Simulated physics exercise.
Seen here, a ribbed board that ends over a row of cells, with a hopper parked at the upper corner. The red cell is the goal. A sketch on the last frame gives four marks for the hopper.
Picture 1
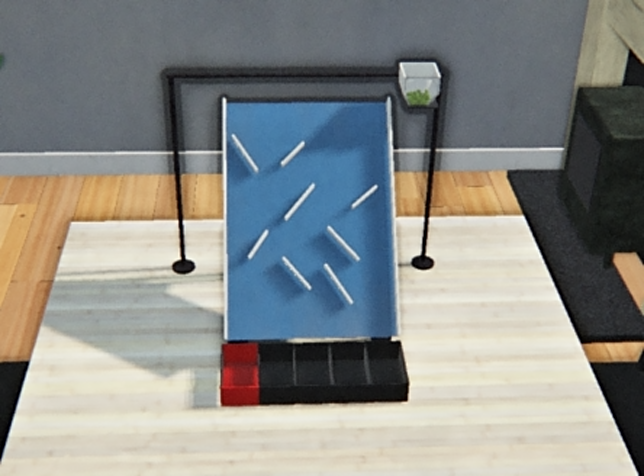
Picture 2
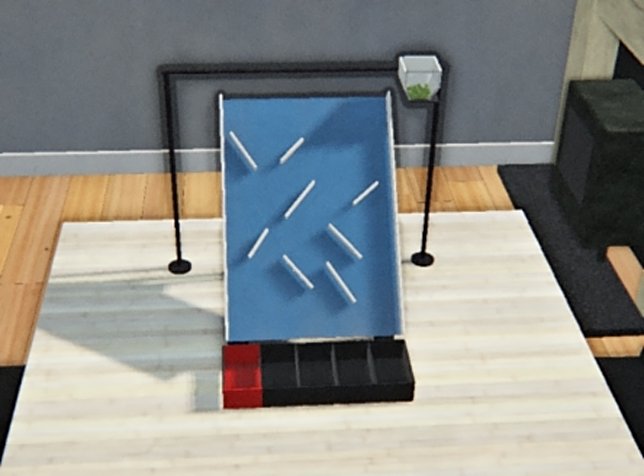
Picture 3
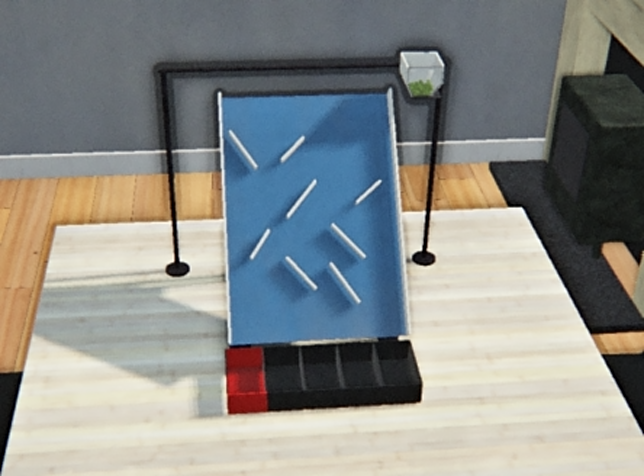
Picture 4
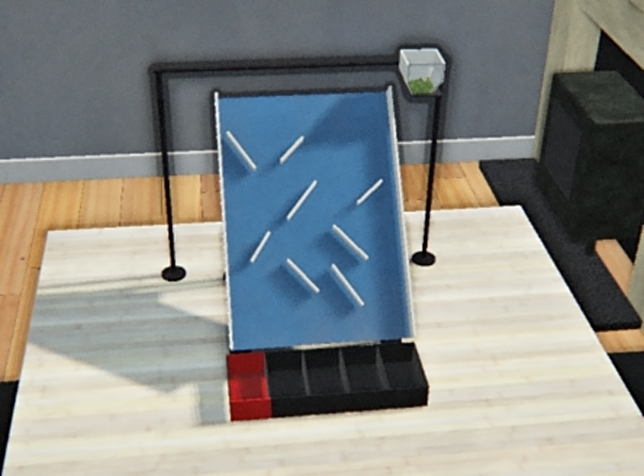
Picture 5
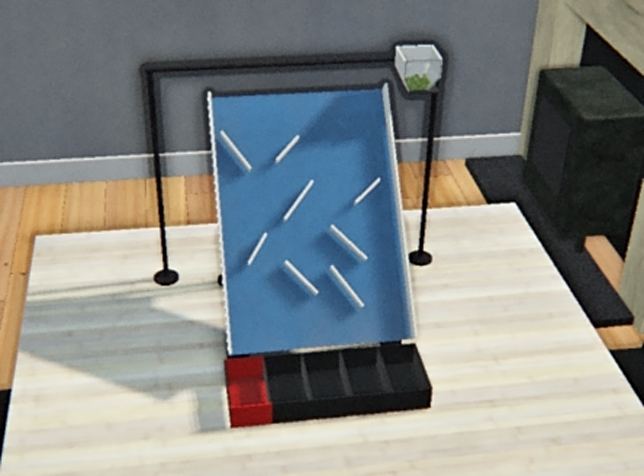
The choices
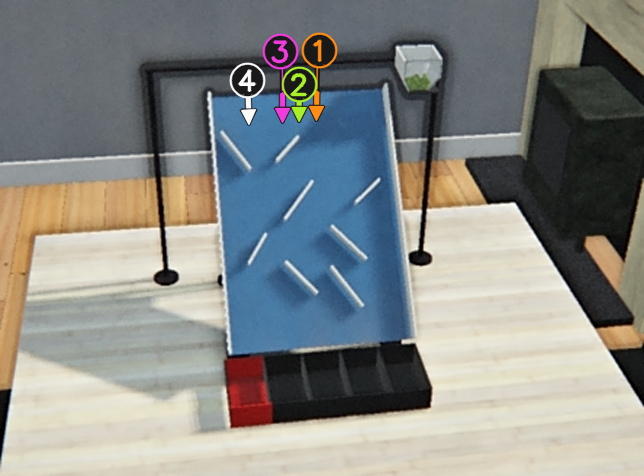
To begin with, a blue board with slanted white ribs leans above a row of cells, the leftmost red and the rest black, while a clear hopper holding something green sits at the upper right. The view then shifts slowly around the setup, and nothing on the board or in the hopper visibly moves.
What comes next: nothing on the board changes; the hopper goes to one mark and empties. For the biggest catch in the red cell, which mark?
Mark 3.
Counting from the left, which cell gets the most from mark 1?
The fifth from the left.
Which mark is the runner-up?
That is mark 2.
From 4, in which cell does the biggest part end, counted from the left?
The second from the left.
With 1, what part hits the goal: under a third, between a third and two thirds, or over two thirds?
It is under a third.
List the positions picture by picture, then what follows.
In the first picture, hopper (418, 96), dried peas, door shut.
In the second picture, ribs (230, 132) to (256, 167), (281, 160) to (303, 138), (286, 216) to (314, 181).
In the third picture, ribs (357, 202) to (381, 180), (251, 258) to (269, 230), (332, 224) to (365, 257).
In the fourth picture, ribs (288, 259) to (318, 291), (333, 265) to (363, 305).
In the fifth picture, red cell (251, 414), number 1 of 5 from the left.
On the marked copy, mark 1 meets the board at (316, 115); mark 2 meets the board at (299, 116); mark 3 meets the board at (282, 117); mark 4 meets the board at (248, 119).
With 1, roughly a quarter in the red cell, the larger part in other cells.
With 2, roughly half in the red cell, roughly half in other cells.
With 3, the larger part in the red cell, about a tenth in other cells.
With 4, roughly a quarter in the red cell, the larger part in other cells.
